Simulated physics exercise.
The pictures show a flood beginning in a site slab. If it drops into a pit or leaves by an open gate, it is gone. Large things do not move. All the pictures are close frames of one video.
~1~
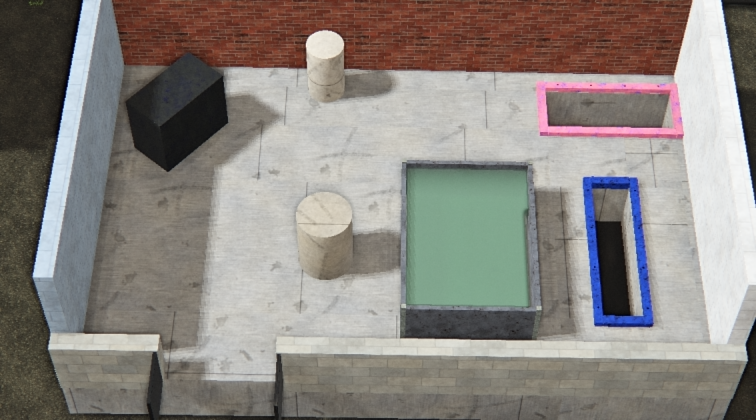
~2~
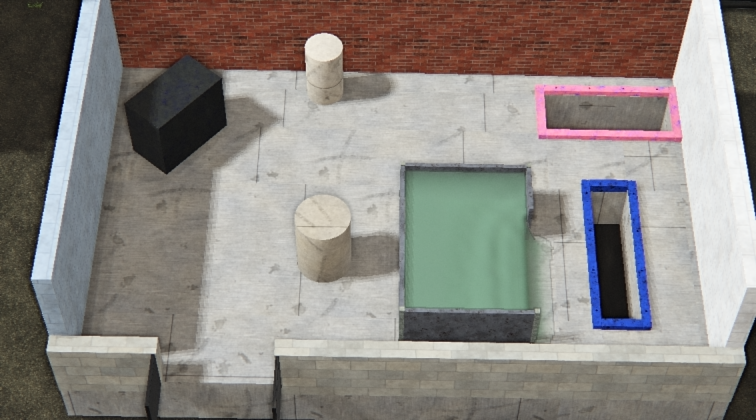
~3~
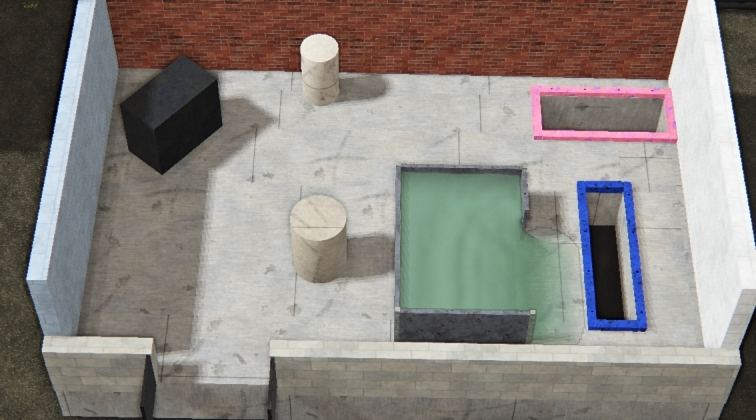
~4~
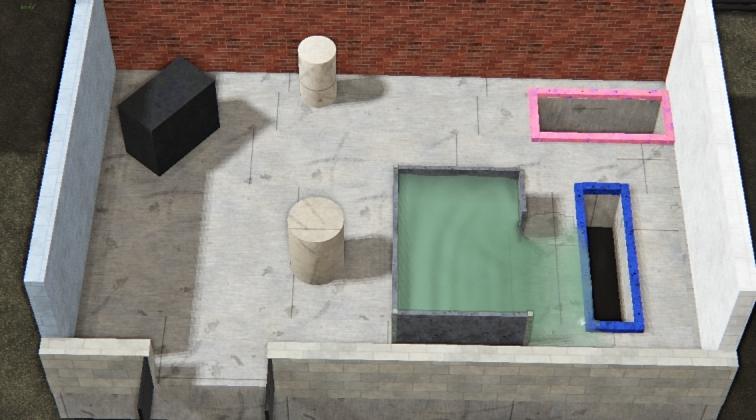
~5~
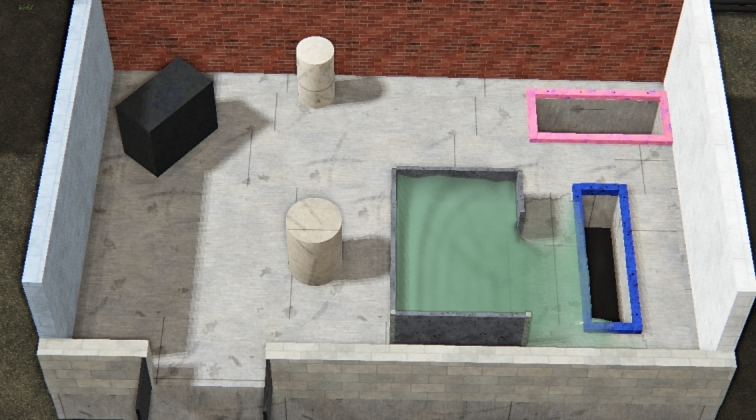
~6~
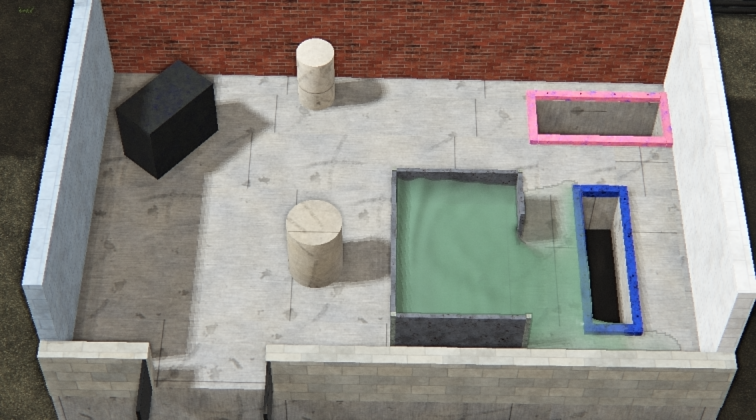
Walled concrete yard with pits and cylinders, green water pouring through a gap in a tank's right side and spreading around the blue-rimmed pit.
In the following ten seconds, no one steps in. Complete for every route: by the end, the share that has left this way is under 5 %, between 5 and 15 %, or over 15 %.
By the end, the share via the gate is under 5 %; the share via the blue pit is over 15 %; the share via the pink pit is between 5 and 15 %.
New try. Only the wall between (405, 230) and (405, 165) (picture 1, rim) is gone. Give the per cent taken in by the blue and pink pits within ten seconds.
Roughly, in per cent: Blue 0, pink 0.
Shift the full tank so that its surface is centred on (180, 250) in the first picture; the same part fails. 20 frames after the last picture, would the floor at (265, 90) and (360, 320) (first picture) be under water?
Result, in sequence: Waterlogged; waterlogged.
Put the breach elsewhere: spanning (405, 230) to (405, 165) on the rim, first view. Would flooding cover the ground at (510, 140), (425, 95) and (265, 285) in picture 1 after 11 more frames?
Note, points one to three: Unreached / unreached / unreached.
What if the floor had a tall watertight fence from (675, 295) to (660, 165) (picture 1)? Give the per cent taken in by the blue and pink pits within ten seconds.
I'd give blue roughly 45 % and pink roughly 6 %.
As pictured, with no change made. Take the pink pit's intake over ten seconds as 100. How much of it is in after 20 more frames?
Share by then: 25 in a hundred.
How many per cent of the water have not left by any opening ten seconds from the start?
Roughly 52 parts in a hundred.
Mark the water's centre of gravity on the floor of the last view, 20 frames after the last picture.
Around pixel (534, 277) of the last picture.
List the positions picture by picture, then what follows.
Still water in the water tank at (469, 236), in the first picture.
Water pours out at (529, 280) and has run to (540, 342), in the second picture.
Water pours out at (524, 282) and has run to a hidden place, in the third picture.
Water pours out at (521, 284) and has run to a hidden place, in the fourth picture.
Water pours out at (519, 285) and has run to a hidden place, in the fifth picture.
The front is at a hidden place, out from the gap at (520, 287), in the sixth picture.
A moment on, water covers 10 % of the floor; the gate 0 %, the blue pit 18 %, the pink pit 0 %.
Next, water covers 20 % of the floor; the gate 0 %, the blue pit 28 %, the pink pit 0 %.
Then, water covers 30 % of the floor; the gate 0 %, the blue pit 35 %, the pink pit 3 %.
Later, water covers 40 % of the floor; the gate 0 %, the blue pit 39 %, the pink pit 8 %.
In the end, water covers 70 % of the floor; the gate 0 %, the blue pit 39 %, the pink pit 10 %.
